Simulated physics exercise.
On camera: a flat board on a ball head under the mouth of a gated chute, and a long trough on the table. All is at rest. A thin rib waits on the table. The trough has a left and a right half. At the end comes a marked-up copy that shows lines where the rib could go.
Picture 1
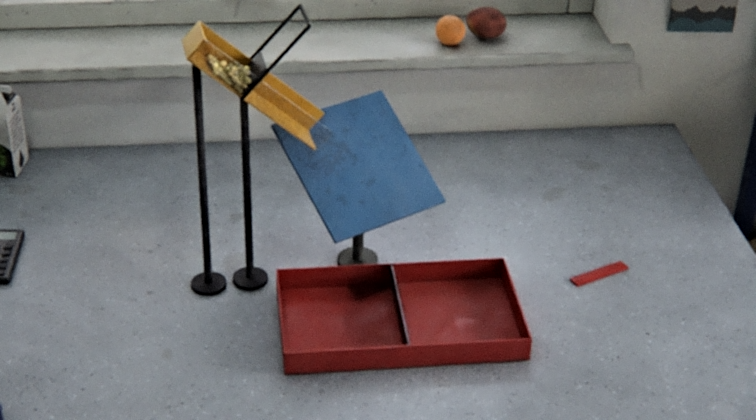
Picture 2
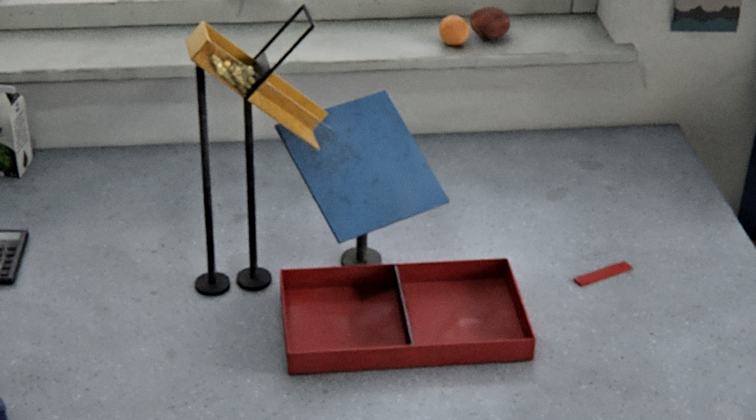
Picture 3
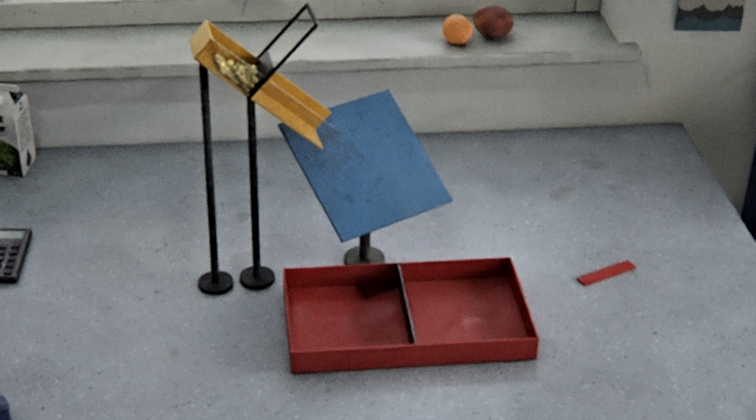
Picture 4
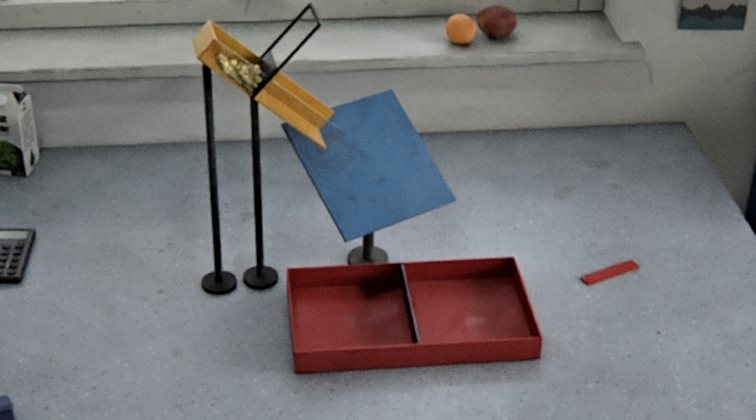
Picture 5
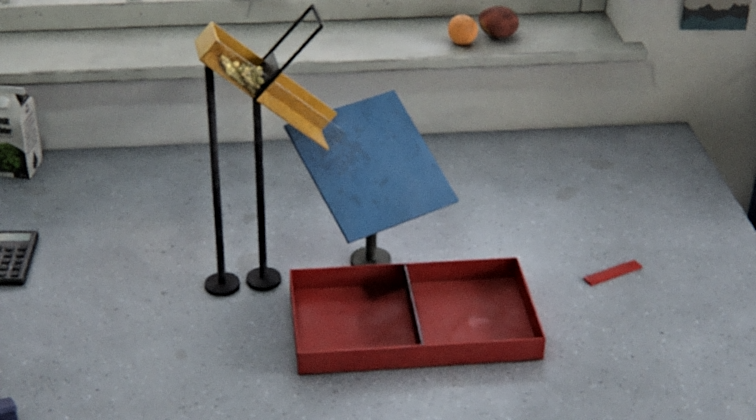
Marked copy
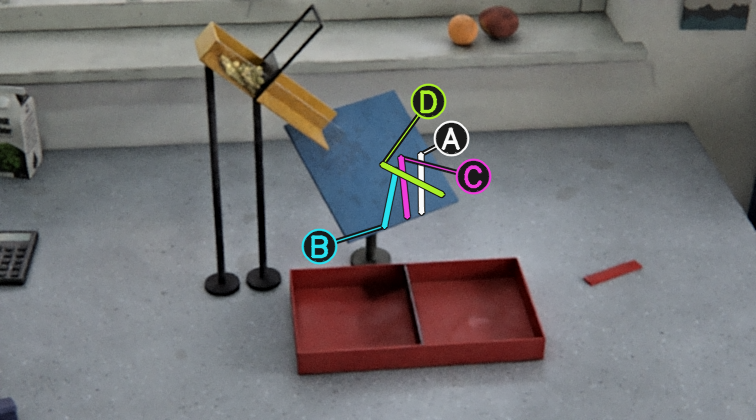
On a grey table by a windowsill, a yellow chute holding pale beans stood above a tilted blue board and a divided red tray; nothing moved except the view, which drifted slightly.
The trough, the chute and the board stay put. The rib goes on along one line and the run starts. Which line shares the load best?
Line C does it best.
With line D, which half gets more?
More lands on the right.
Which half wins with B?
More lands on the left.
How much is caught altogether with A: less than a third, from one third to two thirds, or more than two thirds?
Line A gives more than two thirds.
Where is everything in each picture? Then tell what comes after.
Load behind the gate (233, 72), soya beans; lip of the chute (312, 140), sloping fairly steeply, in the first picture.
Middle of the board (363, 163), tilted fairly steeply; middle of its low edge (396, 221); of its high edge (331, 107), in the second picture.
Front corners of the trough (292, 352) and (538, 338); front end of its middle wall (416, 345); gate still shut (267, 63), in the third picture.
Middle of the load (243, 71); lip (322, 139), in the fourth picture.
Middle of the load (245, 72); lip (325, 140), in the fifth picture.
On the marked copy, line A from (420, 154) to (421, 212); line B from (396, 170) to (384, 226); line C from (401, 157) to (407, 216); line D from (382, 164) to (441, 194).
Choosing A, of what is caught, about a tenth in the left half, almost all in the right.
Choosing B, of what is caught, almost all in the left half, about a tenth in the right.
Choosing C, of what is caught, roughly half in the left half, roughly half in the right.
Choosing D, of what is caught, just a few in the left half, almost all in the right.
